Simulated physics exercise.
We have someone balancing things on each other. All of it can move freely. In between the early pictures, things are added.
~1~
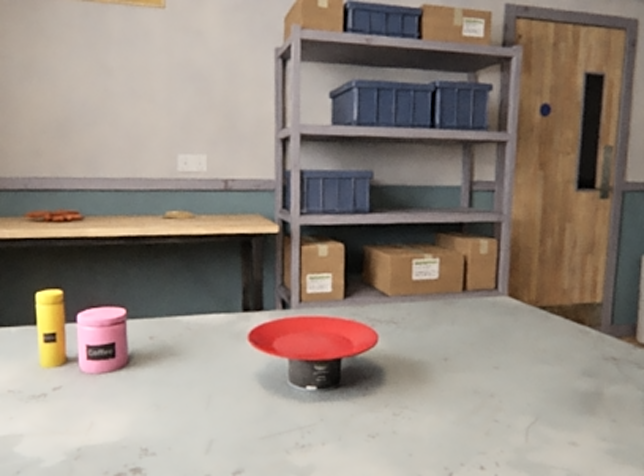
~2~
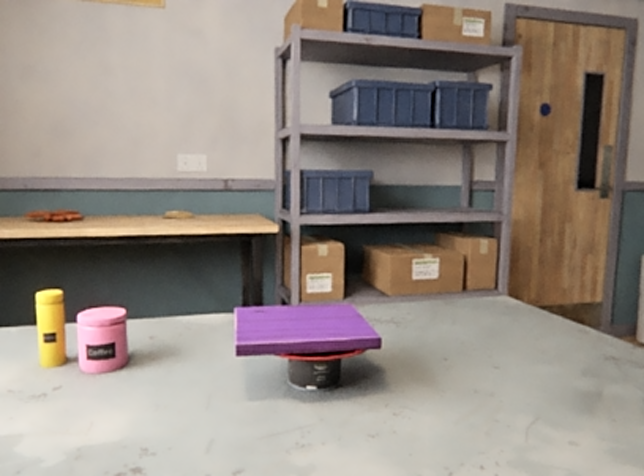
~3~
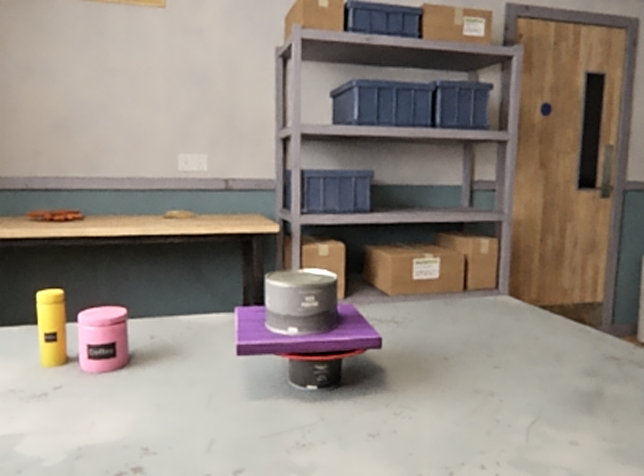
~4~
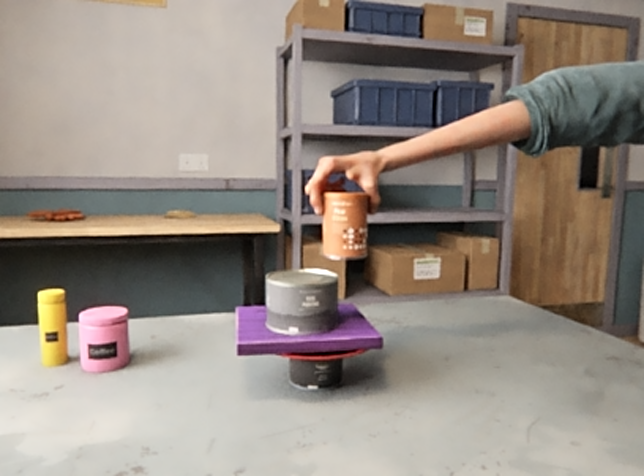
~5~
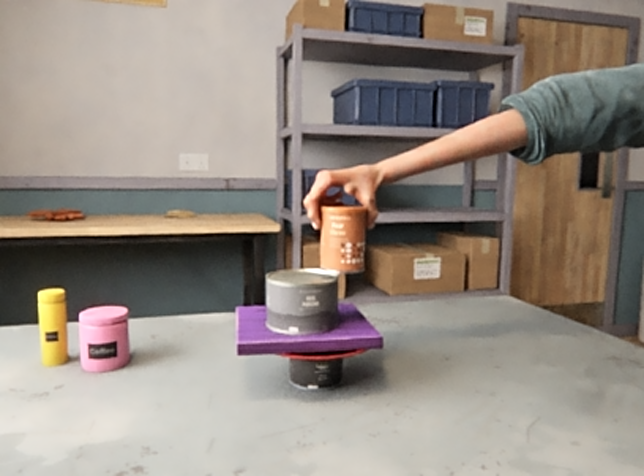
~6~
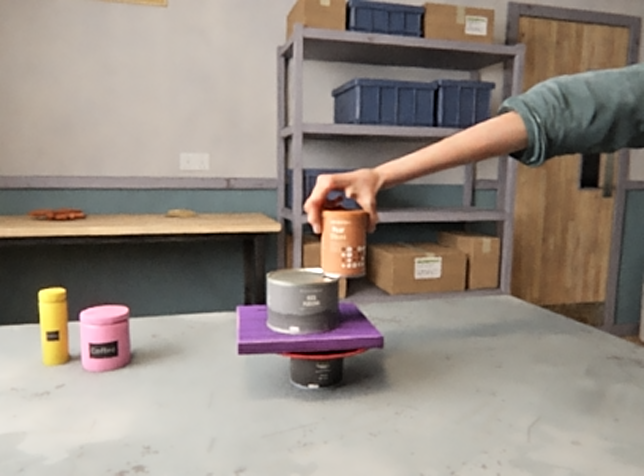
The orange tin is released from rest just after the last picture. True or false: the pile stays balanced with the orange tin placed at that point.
False.
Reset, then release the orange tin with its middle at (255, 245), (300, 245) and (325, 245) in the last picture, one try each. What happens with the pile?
Try one: It topples; try two: It stands firm; try three: It stands firm.
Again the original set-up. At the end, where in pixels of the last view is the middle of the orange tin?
Near (461, 350).
Then, 0.30 s after the last picture, orange tin now fallen.
Then, 0.40 s after the last picture, things are still on the move.
Then, 0.50 s after the last picture, as before.
Then, 0.70 s after the last picture, nothing new.
At rest, fallen, orange tin; the other 6 in place. Seen from the same camera at the end, orange tin near (461, 350). The pile comes apart.
